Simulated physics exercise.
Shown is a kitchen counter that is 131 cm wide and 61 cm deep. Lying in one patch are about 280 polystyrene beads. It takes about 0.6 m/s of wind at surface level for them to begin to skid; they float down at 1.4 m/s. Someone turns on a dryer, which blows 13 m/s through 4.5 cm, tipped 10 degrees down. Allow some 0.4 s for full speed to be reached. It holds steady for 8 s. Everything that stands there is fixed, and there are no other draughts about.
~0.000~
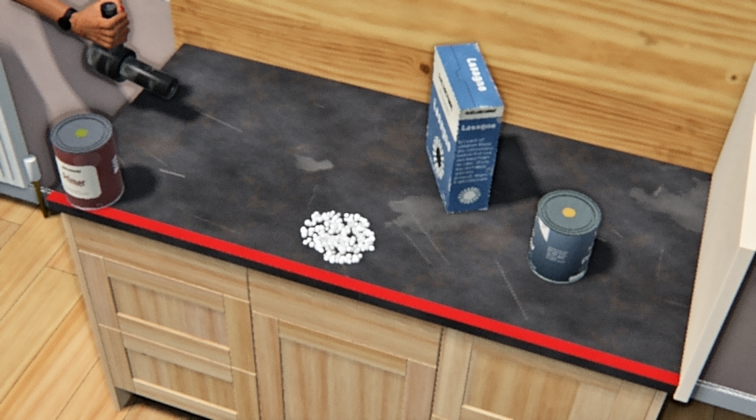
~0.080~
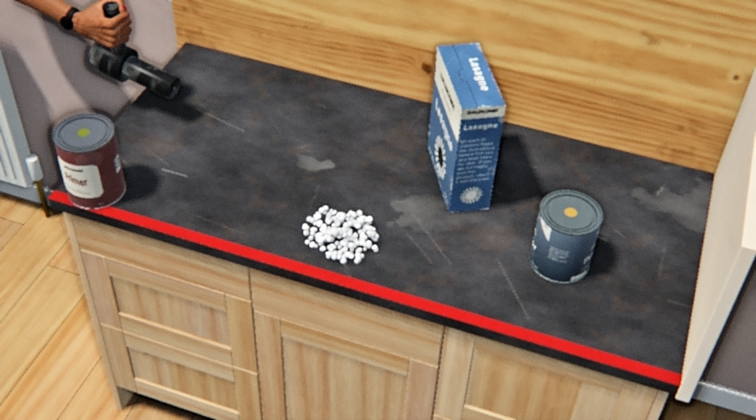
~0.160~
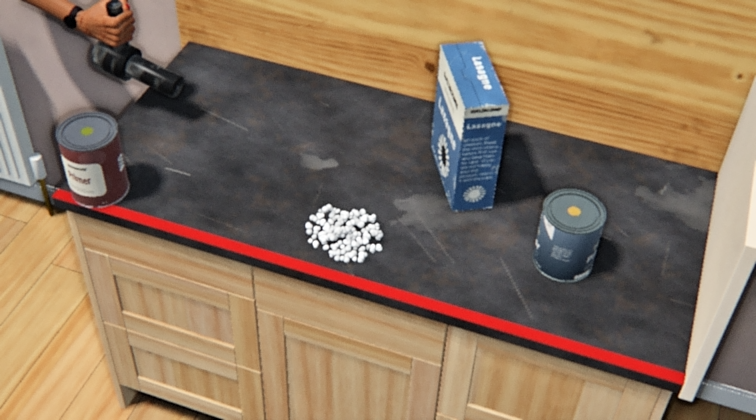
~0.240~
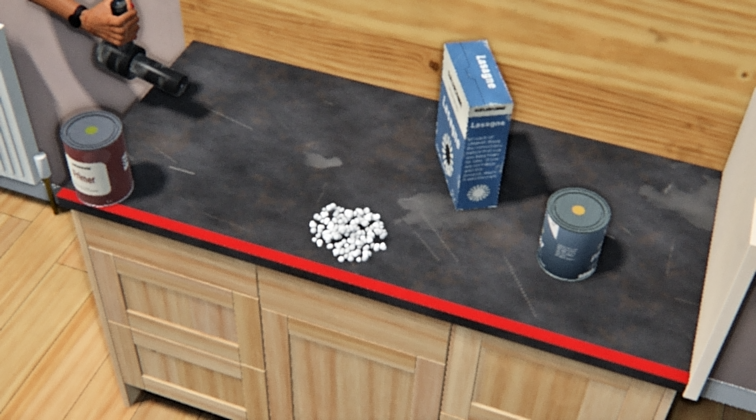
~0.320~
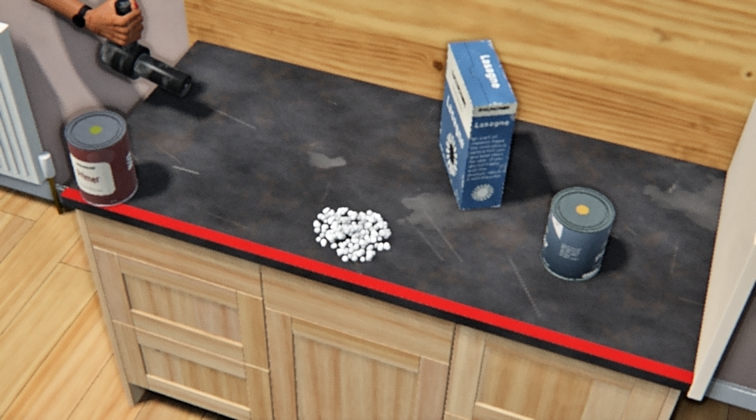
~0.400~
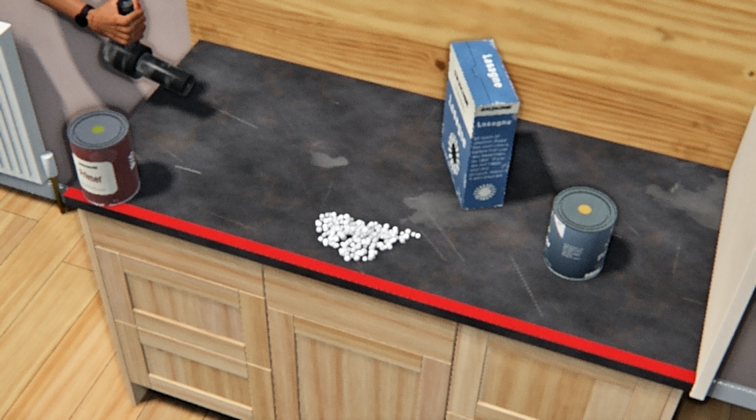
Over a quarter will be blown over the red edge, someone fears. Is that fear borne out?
Yes - over a quarter is lost there.
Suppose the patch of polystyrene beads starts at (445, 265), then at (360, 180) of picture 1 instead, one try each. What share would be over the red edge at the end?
About 100 and 70 in a hundred, in that order.
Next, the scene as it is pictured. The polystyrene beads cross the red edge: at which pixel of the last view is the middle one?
Roughly at pixel (459, 314).
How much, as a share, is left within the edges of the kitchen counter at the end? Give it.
Result: Some 0 %.
After 1.6 s, 100 % are over the red edge; 100 % have settled or left.
After 2.6 s, 100 % are over the red edge; 100 % have settled or left.
After 4.4 s, 100 % are over the red edge; 100 % have settled or left.
After 8.0 s, at the end, 100 % are over the red edge.
